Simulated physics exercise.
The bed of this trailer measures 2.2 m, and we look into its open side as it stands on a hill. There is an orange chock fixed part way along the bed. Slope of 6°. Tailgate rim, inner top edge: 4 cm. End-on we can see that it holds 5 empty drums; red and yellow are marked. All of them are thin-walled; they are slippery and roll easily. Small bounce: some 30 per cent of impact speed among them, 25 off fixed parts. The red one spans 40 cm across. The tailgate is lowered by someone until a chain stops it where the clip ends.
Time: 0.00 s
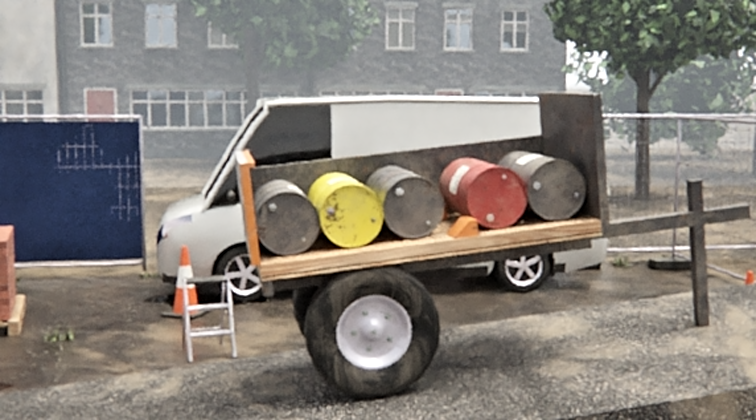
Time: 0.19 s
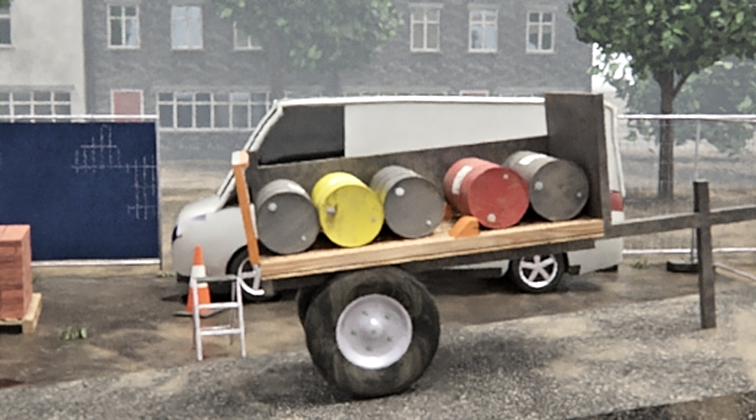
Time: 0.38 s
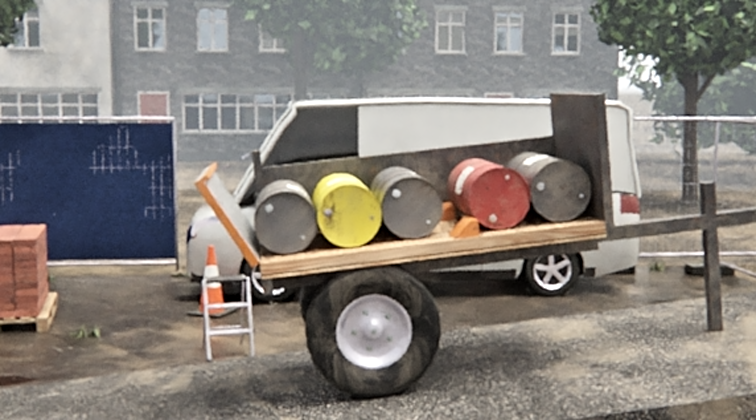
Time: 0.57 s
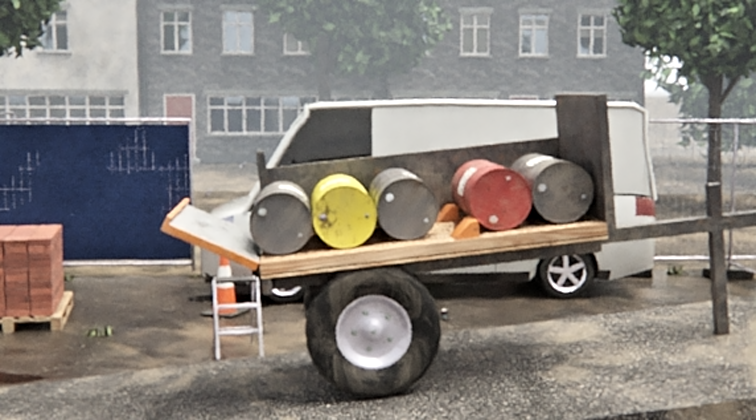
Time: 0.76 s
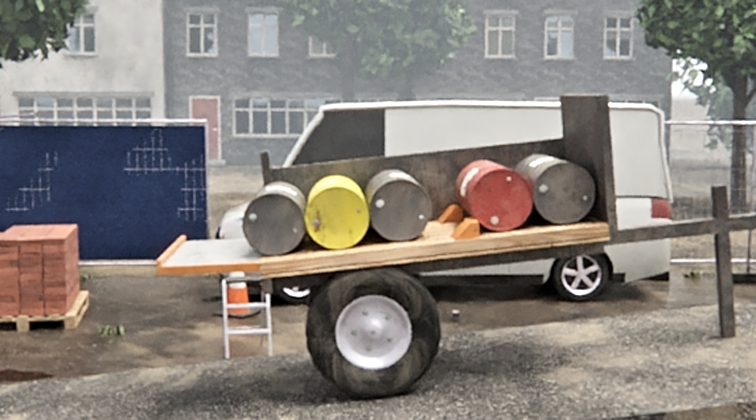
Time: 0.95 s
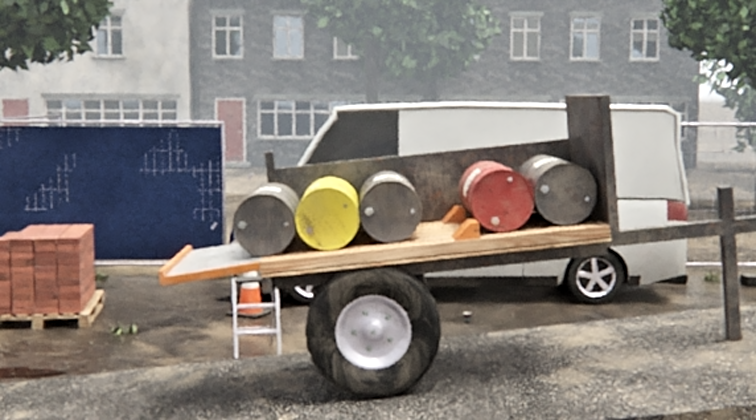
The trailer's tailgate swings down on the left, then three drums roll slightly left.
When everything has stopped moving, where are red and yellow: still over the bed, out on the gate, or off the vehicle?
Red drum: Still over the bed; yellow: Off the vehicle.
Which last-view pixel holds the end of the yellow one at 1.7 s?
Roughly at (260, 226) in the last picture.
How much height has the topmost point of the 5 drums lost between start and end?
Comparing start and end, it's lower by about 0 cm.
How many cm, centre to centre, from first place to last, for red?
Red shifts by 0.
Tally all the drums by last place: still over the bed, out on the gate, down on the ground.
The split comes out as 2, 0 and 3.
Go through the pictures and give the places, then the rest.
The first picture shows red (497, 198), yellow (352, 216); gate 84° above level, tip at (244, 167); 5 of the 5 make up the bottom layer on the bed.
The second picture shows red (498, 198), yellow (352, 216); gate 80° above level, tip at (237, 167).
The third picture shows red (500, 198), yellow (350, 216); gate 57° above level, tip at (200, 183).
The fourth picture shows red (501, 199), yellow (345, 217); gate 24° above level, tip at (166, 227).
The fifth picture shows red (502, 200), yellow (337, 218); gate 2° below level, tip at (160, 270).
The sixth picture shows red (503, 201), yellow (327, 219); gate 9° below level, tip at (164, 281).
Then, 1.3 s in, red is on the bed, 155 cm short of the hinge; yellow is on the bed, 25 cm short of the hinge, rolling left; 0 of 5 are out.
Then, 1.7 s in, yellow is on the bed, 5 cm short of the hinge, rolling left; still the same for red; 0 of 5 are out.
Then, 2.1 s in, yellow is on the gate, 35 cm past the hinge, rolling left; still the same for red; 1 of 5 is out.
Then, 2.6 s in, yellow is dropping off the gate; still the same for red; 2 of 5 are out.
In the end (6.8 s), red is on the bed, 155 cm short of the hinge; yellow is out on the ground; 3 of 5 are out.
